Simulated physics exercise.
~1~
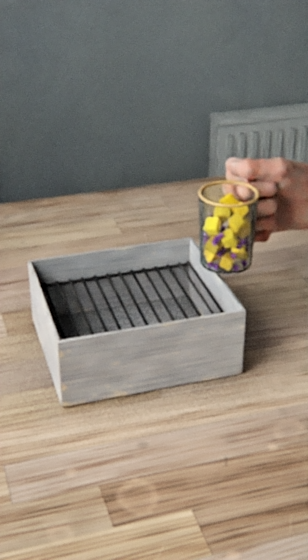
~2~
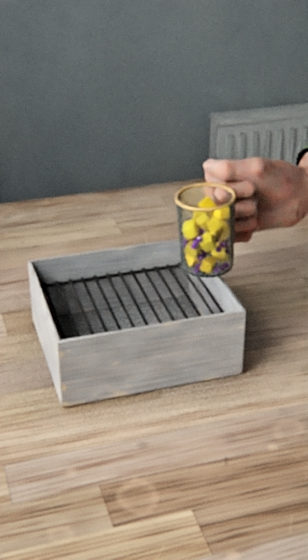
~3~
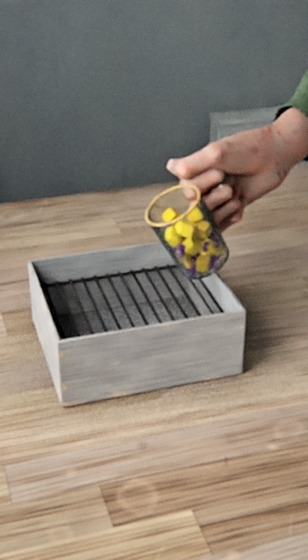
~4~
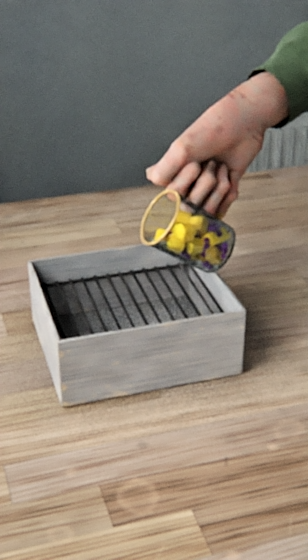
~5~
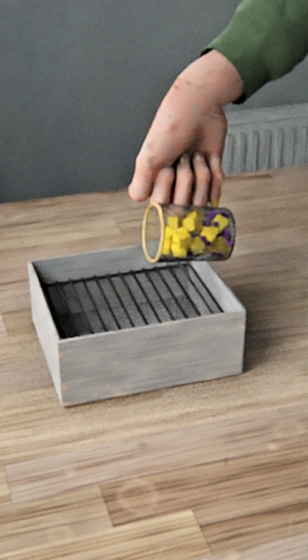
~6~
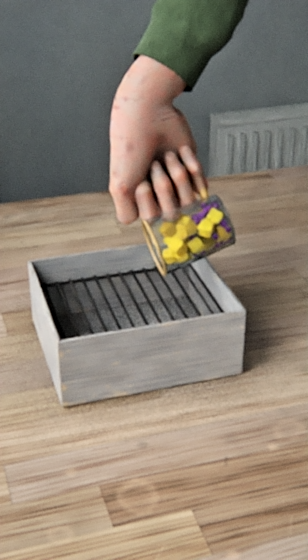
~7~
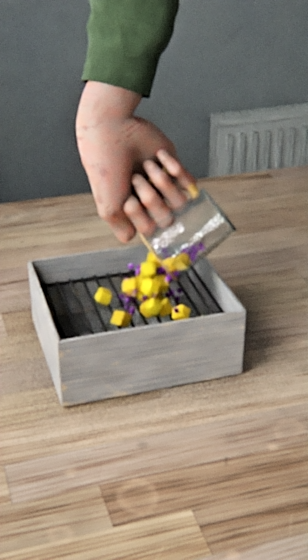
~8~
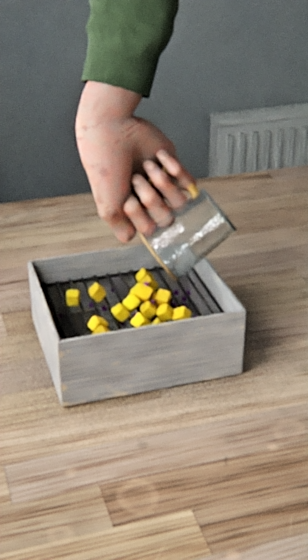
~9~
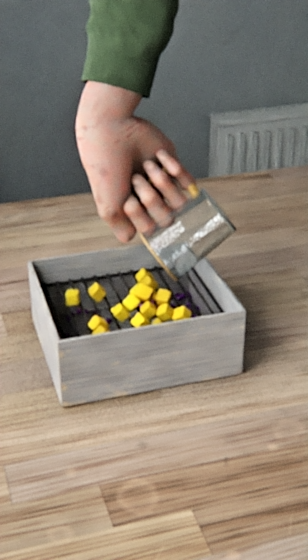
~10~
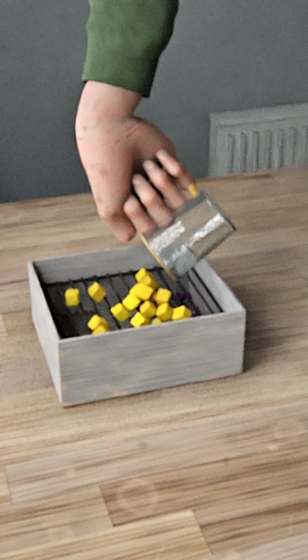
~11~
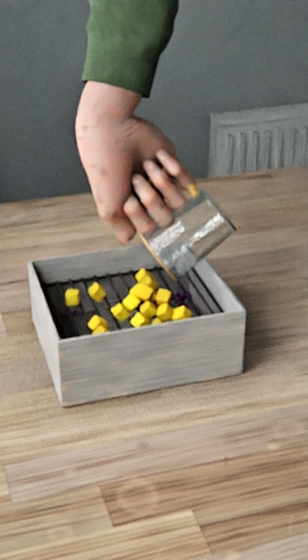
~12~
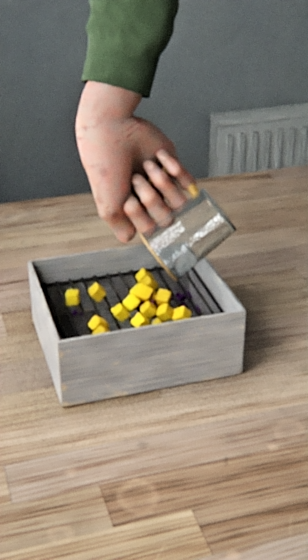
On a wooden tabletop, a hand tipping a glass of purple and yellow pieces over a rack, yellow staying, purple mostly falling through.
